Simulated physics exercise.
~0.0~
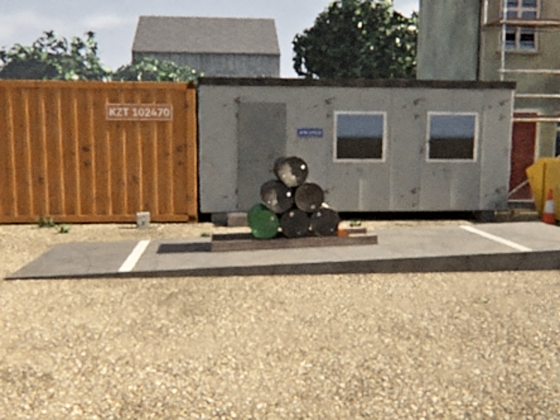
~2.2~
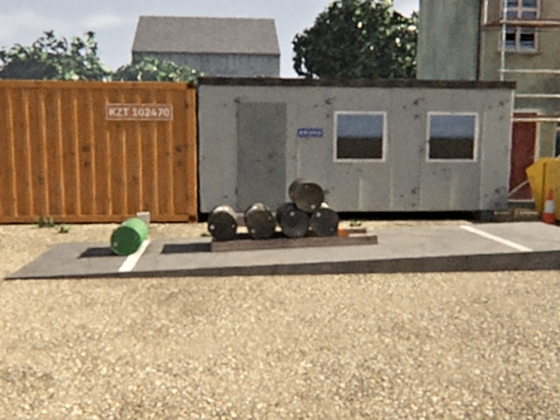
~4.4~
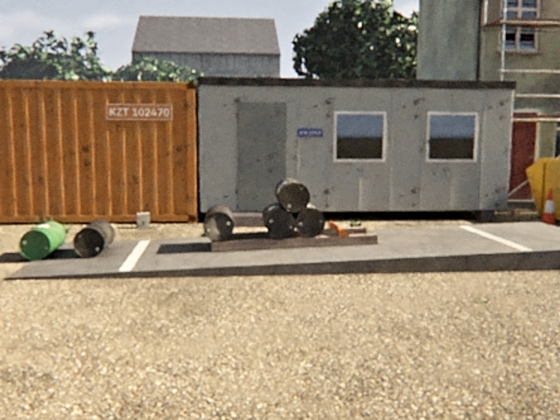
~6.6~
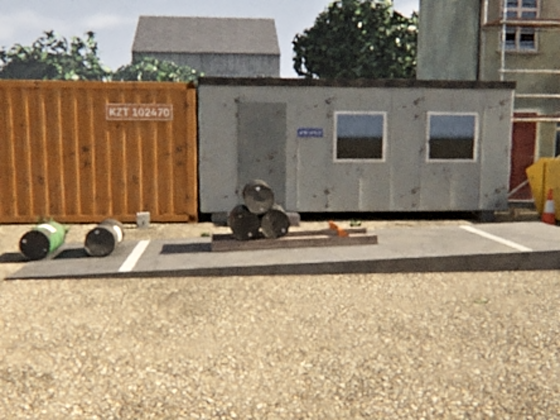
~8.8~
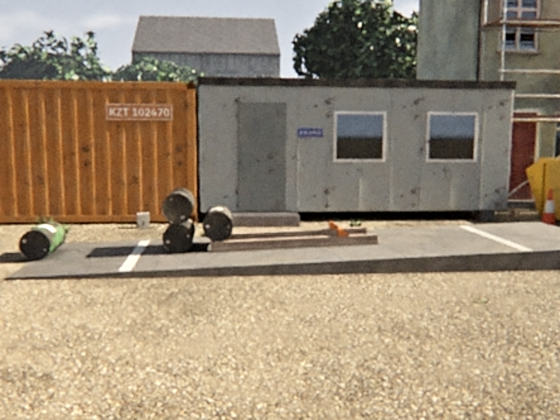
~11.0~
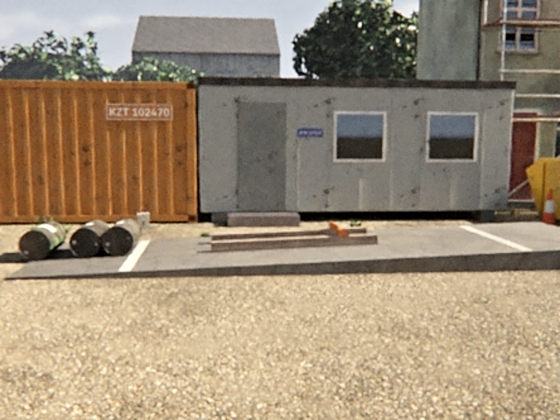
Stacked drums, one of them green, collapse and roll left down a gently sloping concrete pad in front of a grey cabin and an orange container, the green one leading across the left white line; the others follow, and three drums end up side by side beyond it.
